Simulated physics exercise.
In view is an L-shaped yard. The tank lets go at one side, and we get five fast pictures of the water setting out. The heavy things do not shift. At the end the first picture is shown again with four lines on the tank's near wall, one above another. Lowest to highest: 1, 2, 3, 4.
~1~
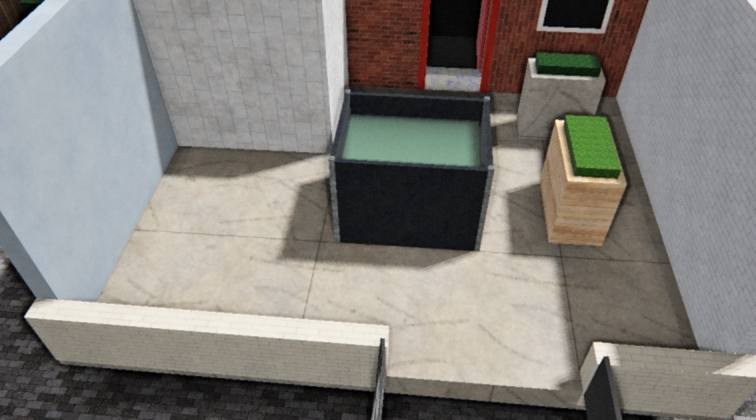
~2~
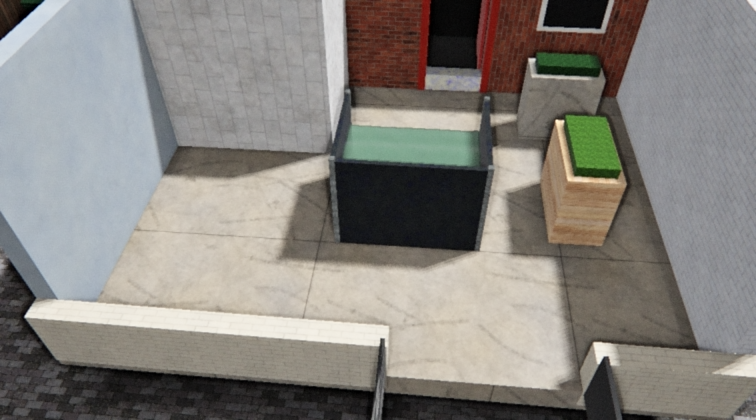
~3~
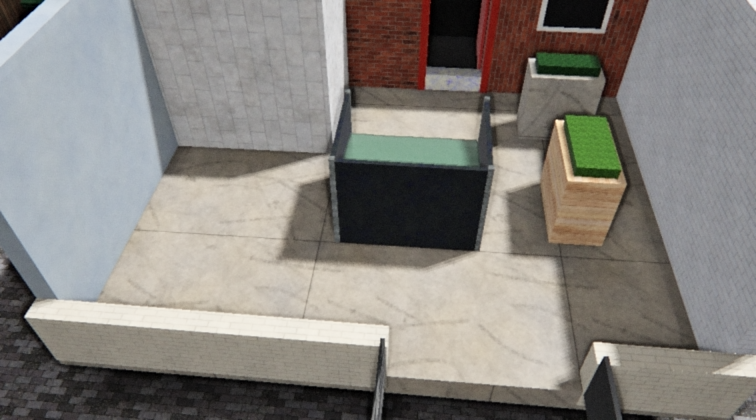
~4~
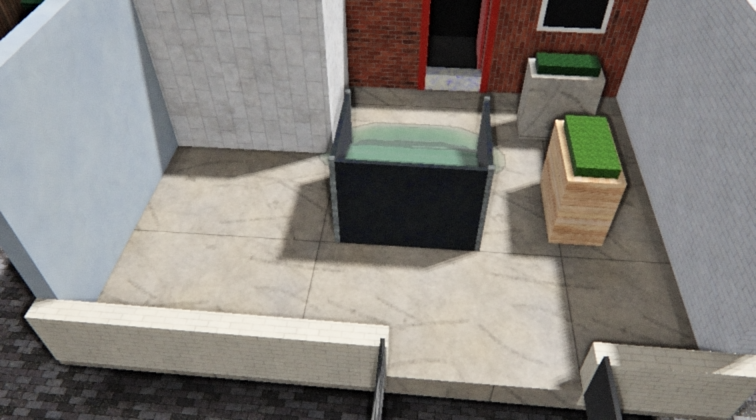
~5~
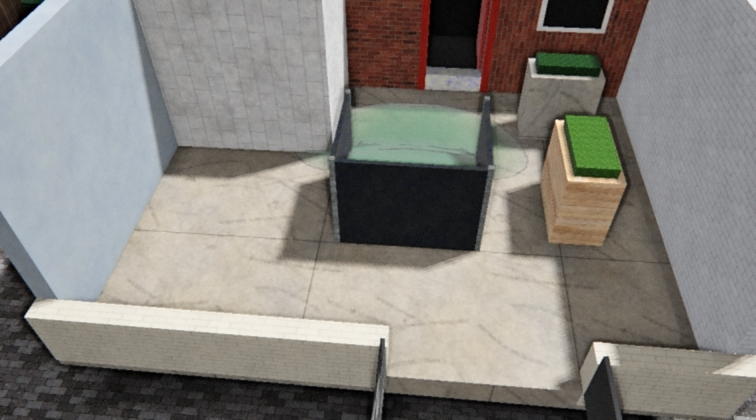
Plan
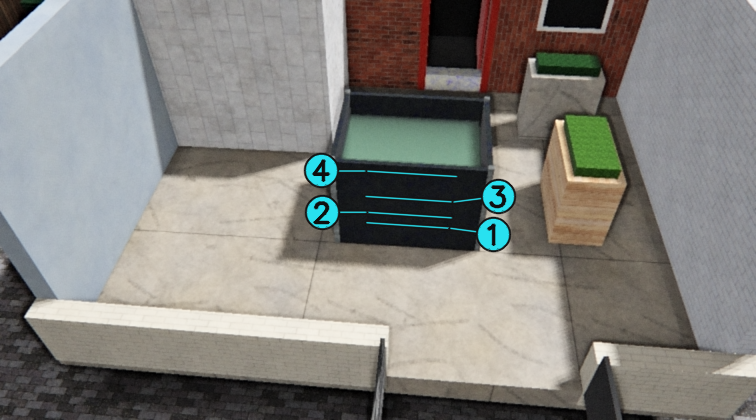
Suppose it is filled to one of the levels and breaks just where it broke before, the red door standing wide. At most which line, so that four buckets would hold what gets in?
2.
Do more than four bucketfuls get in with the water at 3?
Yes.
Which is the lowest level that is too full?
That is level 3.
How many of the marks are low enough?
Two of them.
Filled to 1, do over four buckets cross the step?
No, that is safe.
On the marked copy, 1 at (408, 225); 2 at (408, 215); 3 at (409, 199); 4 at (410, 173); from the bottom up 1, 2, 3, 4.
Choosing 1, nothing gets over.
Choosing 2, a splash gets over, under a bucket.
Choosing 3, about 8 bucketfuls get in.
Choosing 4, dozens of bucketfuls pour in.
